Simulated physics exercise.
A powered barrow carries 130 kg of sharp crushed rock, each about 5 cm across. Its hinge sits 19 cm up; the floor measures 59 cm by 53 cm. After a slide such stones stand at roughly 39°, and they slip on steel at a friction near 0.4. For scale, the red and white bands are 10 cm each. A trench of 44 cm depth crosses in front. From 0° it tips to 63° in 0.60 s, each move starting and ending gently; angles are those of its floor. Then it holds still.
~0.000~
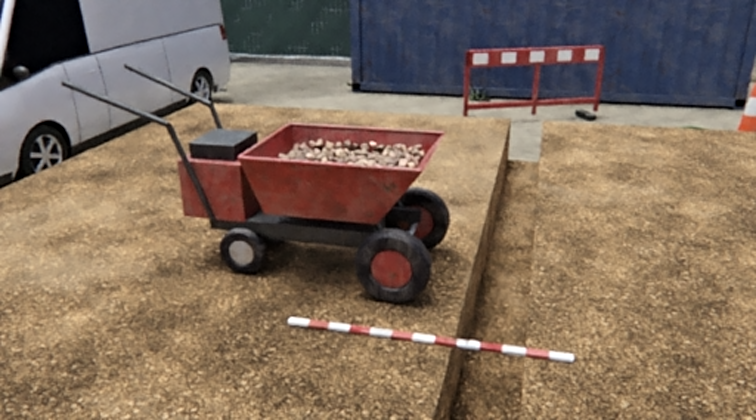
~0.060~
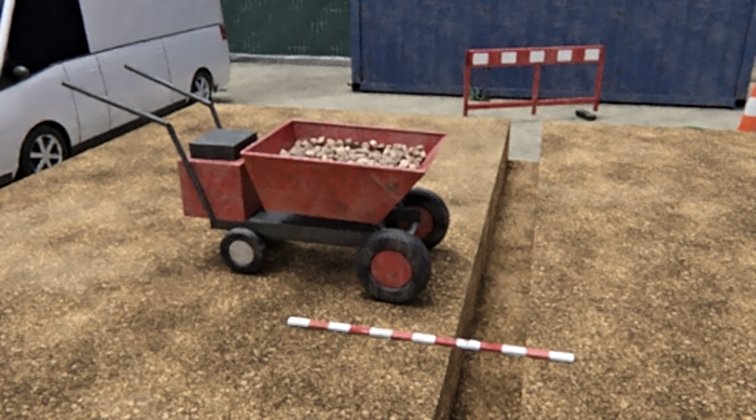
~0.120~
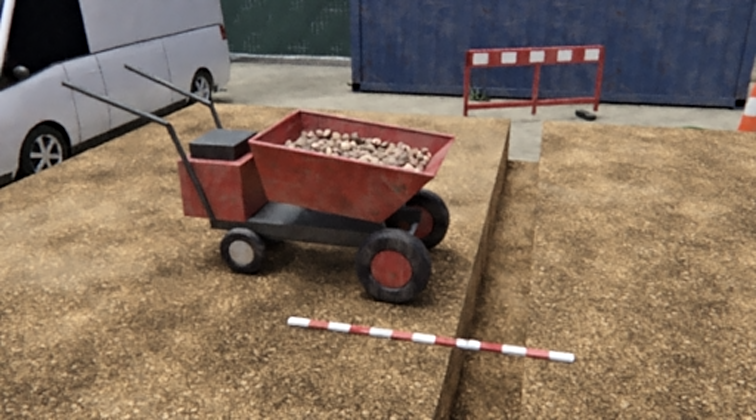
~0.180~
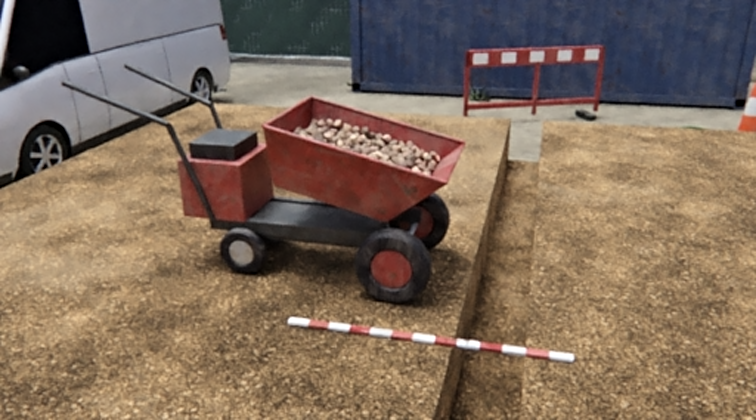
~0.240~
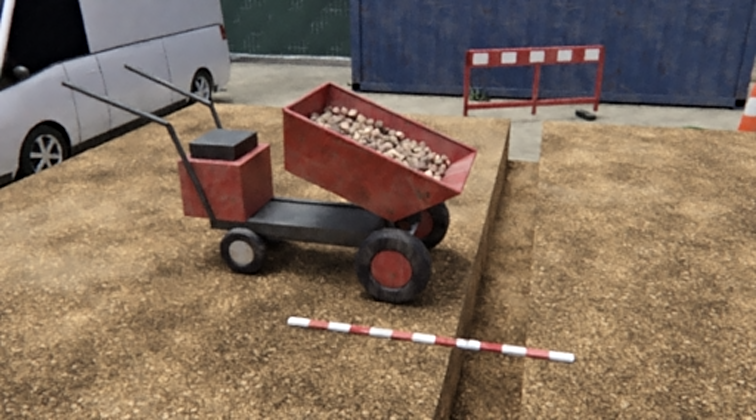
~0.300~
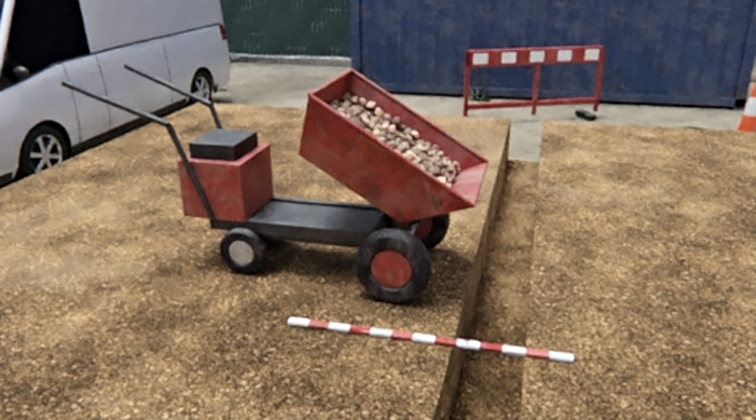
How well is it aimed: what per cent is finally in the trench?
Roughly 20 per cent ends in the trench.
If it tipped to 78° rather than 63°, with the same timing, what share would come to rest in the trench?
In that case some 30 per cent.
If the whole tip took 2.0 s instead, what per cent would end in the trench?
It would be near 30 per cent.
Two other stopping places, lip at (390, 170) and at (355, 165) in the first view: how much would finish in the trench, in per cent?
First some 35, then 55 per cent.
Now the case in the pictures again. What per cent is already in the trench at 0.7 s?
About 5 per cent by then.
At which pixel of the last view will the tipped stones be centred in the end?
Near (558, 287).
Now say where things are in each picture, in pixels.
In the first frame, the tray is at 0°, its lip at (421, 171); the top of the load is at (407, 154).
The second frame shows lip at (425, 173), floor tilted 2°, highest stones at (340, 152); the stones move at 0.4 m/s on average.
In the third frame, the tray is at 7°, its lip at (434, 176); the top of the load is at (315, 143); the stones move at 0.8 m/s on average.
The fourth frame shows lip at (447, 183), floor tilted 14°, highest stones at (317, 129); the stones move at 1.2 m/s on average.
In the fifth frame, the tray is at 22°, its lip at (461, 193); the top of the load is at (330, 117); the stones move at 1.4 m/s on average.
The sixth frame shows lip at (474, 206), floor tilted 32°, highest stones at (344, 105); the stones move at 1.5 m/s on average.
After 0.4 s the floor is at 53°; 100 % in the tray; the foremost stones are at (474, 206).
After 0.7 s the floor is at 63°; 94 % in the tray, 4 % in the trench, 2 % past the trench; the foremost stones are at (542, 264).
After 1.0 s the floor is at 63°; 50 % in the tray, 8 % in the trench, 42 % past the trench; the foremost stones are at (669, 298).
After 3.0 s the floor is at 63°; 36 % in the tray, 20 % in the trench, 44 % past the trench; the foremost stones are past the picture's edge.
